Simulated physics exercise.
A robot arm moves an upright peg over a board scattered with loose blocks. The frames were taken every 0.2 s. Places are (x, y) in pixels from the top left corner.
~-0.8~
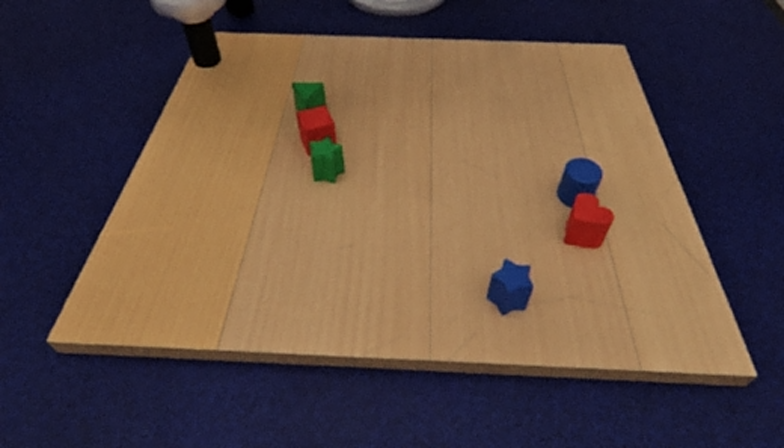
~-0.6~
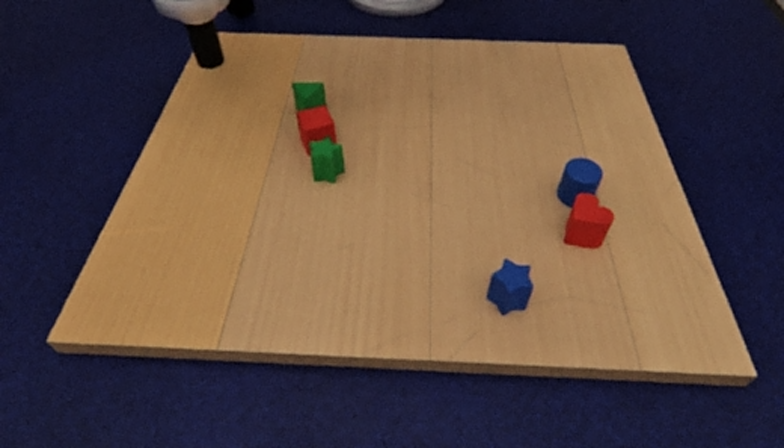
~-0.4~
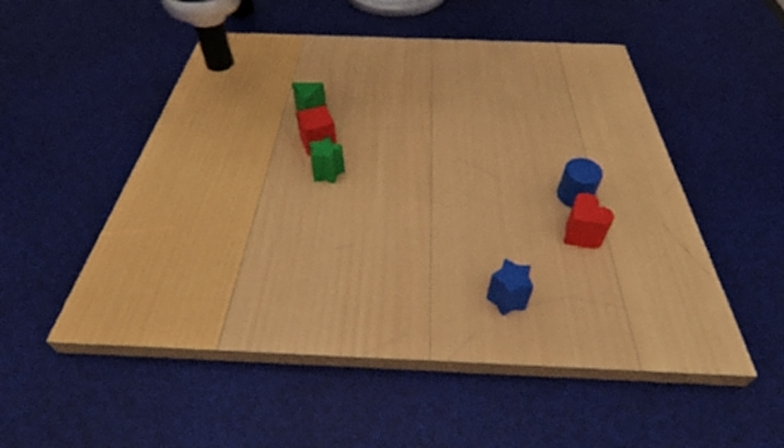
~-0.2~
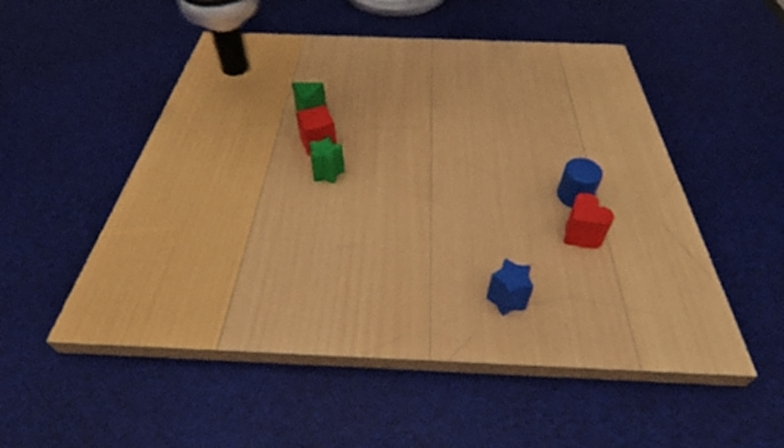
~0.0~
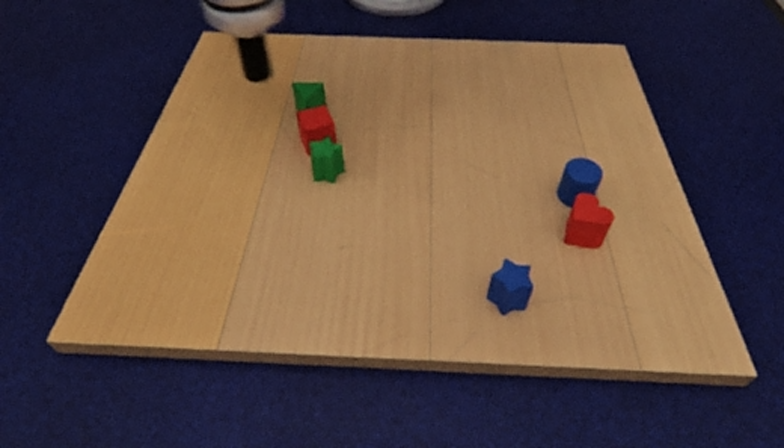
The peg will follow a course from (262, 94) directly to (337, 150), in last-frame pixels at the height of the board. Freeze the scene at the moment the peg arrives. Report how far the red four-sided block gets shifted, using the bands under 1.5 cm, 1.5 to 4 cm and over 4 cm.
My prediction: Over 4 cm.
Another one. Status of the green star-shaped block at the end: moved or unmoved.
At the end of the path, it will have moved.
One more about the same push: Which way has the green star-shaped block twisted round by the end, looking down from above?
Top view: Clockwise.
One third of the way, peg (282, 93); nothing pushed yet.
Two thirds of the way, peg (307, 112); green triangle (317, 88), turned 15° anticlockwise; red four-sided block (320, 122).
At the end, peg (335, 131); green triangle (317, 89), turned 15° anticlockwise; red four-sided block (346, 144); green star-shaped block (331, 165), turned 35° clockwise.
